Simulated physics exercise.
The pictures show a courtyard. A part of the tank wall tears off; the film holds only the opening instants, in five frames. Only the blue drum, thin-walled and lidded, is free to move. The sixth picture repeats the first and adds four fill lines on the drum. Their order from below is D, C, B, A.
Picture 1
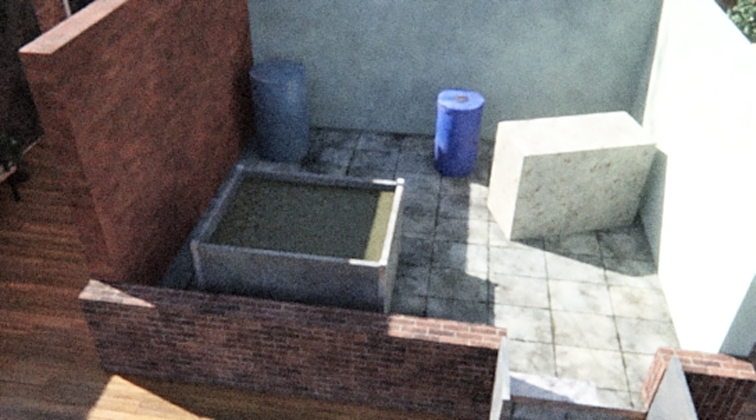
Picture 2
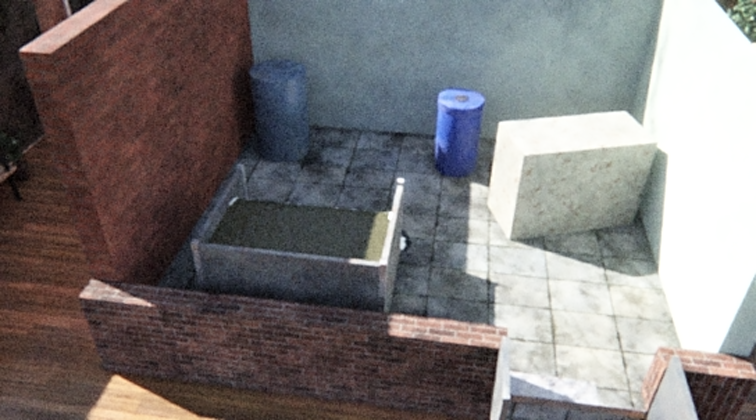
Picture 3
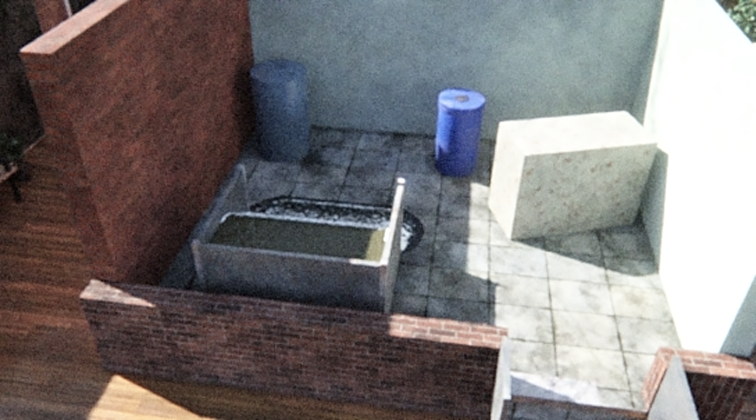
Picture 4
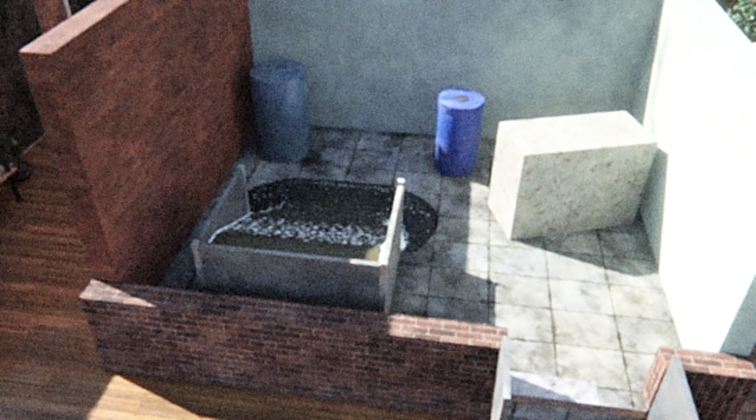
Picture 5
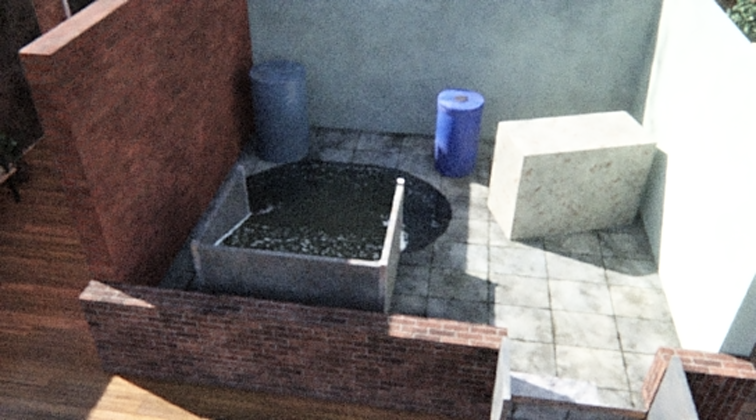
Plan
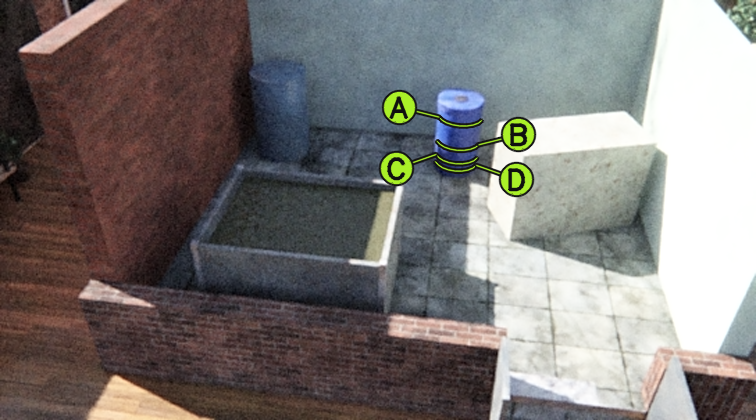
Water pouring from the open back of a full grey tank and spreading in a dark pool across a walled courtyard's paving.
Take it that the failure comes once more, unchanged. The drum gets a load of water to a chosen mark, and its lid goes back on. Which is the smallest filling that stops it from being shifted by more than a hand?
B is the one.
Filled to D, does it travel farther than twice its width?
Yes.
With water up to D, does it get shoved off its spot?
Yes, that goes wrong.
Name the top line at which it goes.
The answer is C.
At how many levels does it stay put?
Two of the four.
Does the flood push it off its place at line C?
Yes.
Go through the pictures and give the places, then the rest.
The first picture shows lid of the blue drum at (462, 99); tank full, its middle at (305, 219); open gate at (581, 341).
In the second picture, water covers 4 % of the ground, mostly out of sight from here.
In the third picture, water covers 9 % of the ground, mostly out of sight from here.
In the fourth picture, 14 % of the ground under water, its edge towards the drum at (423, 206).
The fifth picture shows lid of the blue drum at (462, 99); 21 % of the ground under water, its edge towards the drum at (431, 190).
In lime, A at (459, 125); B at (457, 150); C at (455, 163); D at (455, 171); from the bottom up D, C, B, A.
With A, it does not move.
With B, it does not move.
With C, it is pushed about half its own width away.
With D, it is pushed about 3 times its own width away.
